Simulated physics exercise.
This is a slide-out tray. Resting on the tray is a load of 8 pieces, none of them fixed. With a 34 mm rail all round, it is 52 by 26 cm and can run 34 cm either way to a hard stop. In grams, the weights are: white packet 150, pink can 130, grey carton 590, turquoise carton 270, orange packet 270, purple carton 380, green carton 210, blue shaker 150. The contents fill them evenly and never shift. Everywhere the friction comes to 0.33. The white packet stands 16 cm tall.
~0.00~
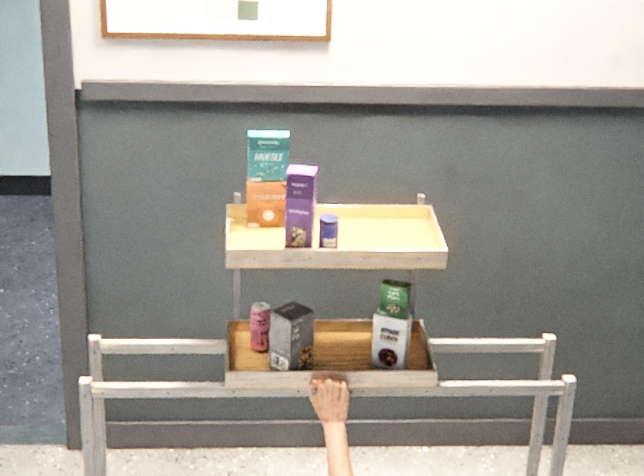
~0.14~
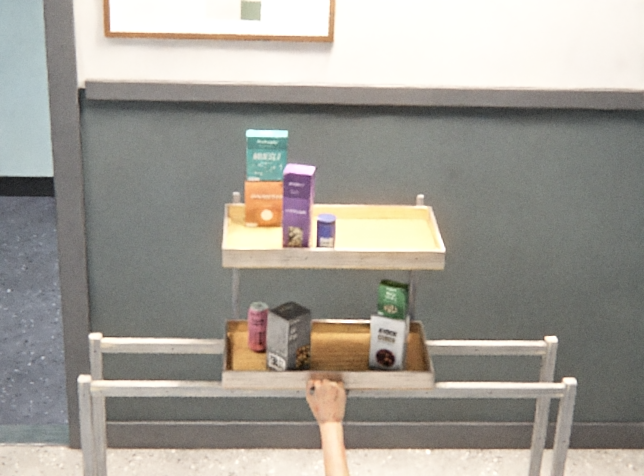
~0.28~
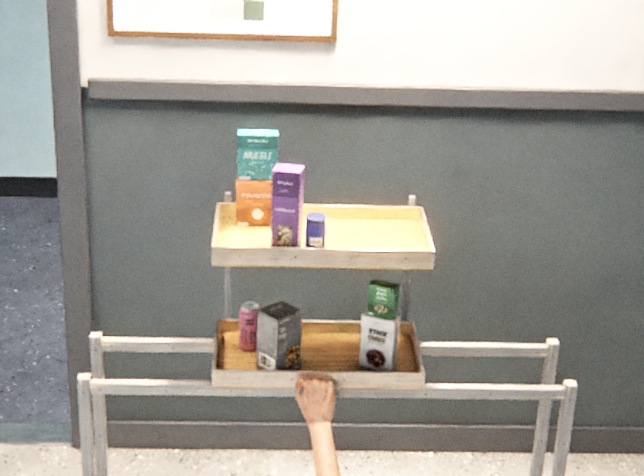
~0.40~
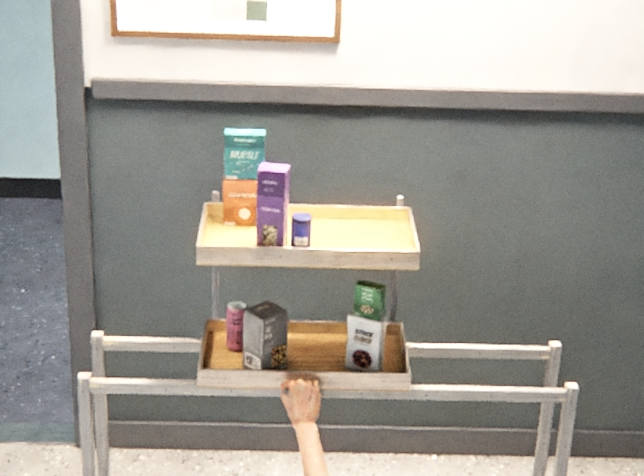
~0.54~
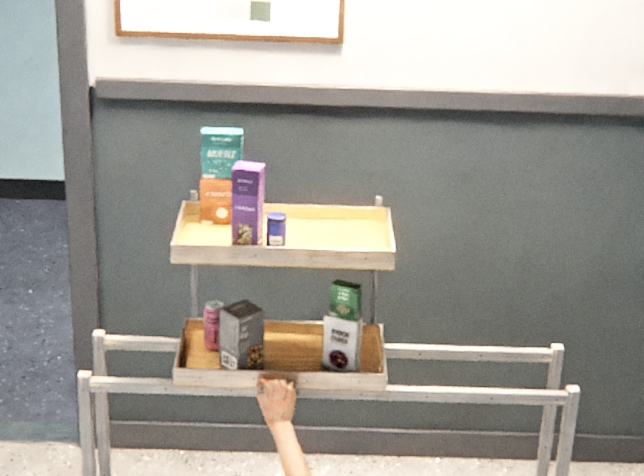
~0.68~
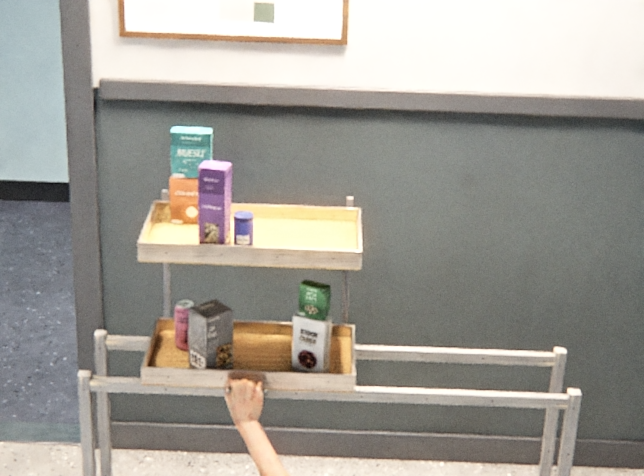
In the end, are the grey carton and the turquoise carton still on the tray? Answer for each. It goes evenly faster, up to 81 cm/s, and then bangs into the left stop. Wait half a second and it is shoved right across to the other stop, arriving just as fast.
Grey carton: Yes, turquoise carton: No.
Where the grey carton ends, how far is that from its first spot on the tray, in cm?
I'd say about 0 cm between start and finish.
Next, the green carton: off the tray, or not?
When everything stops, the green carton is out of bounds.
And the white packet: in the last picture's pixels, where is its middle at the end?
It comes to rest somewhere around (522, 366).
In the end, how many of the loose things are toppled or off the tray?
3.
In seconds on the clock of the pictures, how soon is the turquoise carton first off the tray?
1.1 s, roughly.
Around 1.18 s, tray 34 cm left; turquoise carton now off the tray; grey carton shifted 9 cm near (122, 335); green carton at 8° to upright.
Around 2.08 s, tray 22 cm left; green carton now off the tray; grey carton shifted 9 cm near (169, 336); white packet at 73° to upright.
Around 2.98 s, tray 29 cm right; grey carton shifted 9 cm near (369, 344); white packet at 73° to upright; purple carton shifted 9 cm.
Finally (4.5 s), off the tray, turquoise carton and green carton; on their side or leaning hard on the tray, white packet; the other 5 still in place (within 5 cm). In the last view, grey carton near (426, 346).
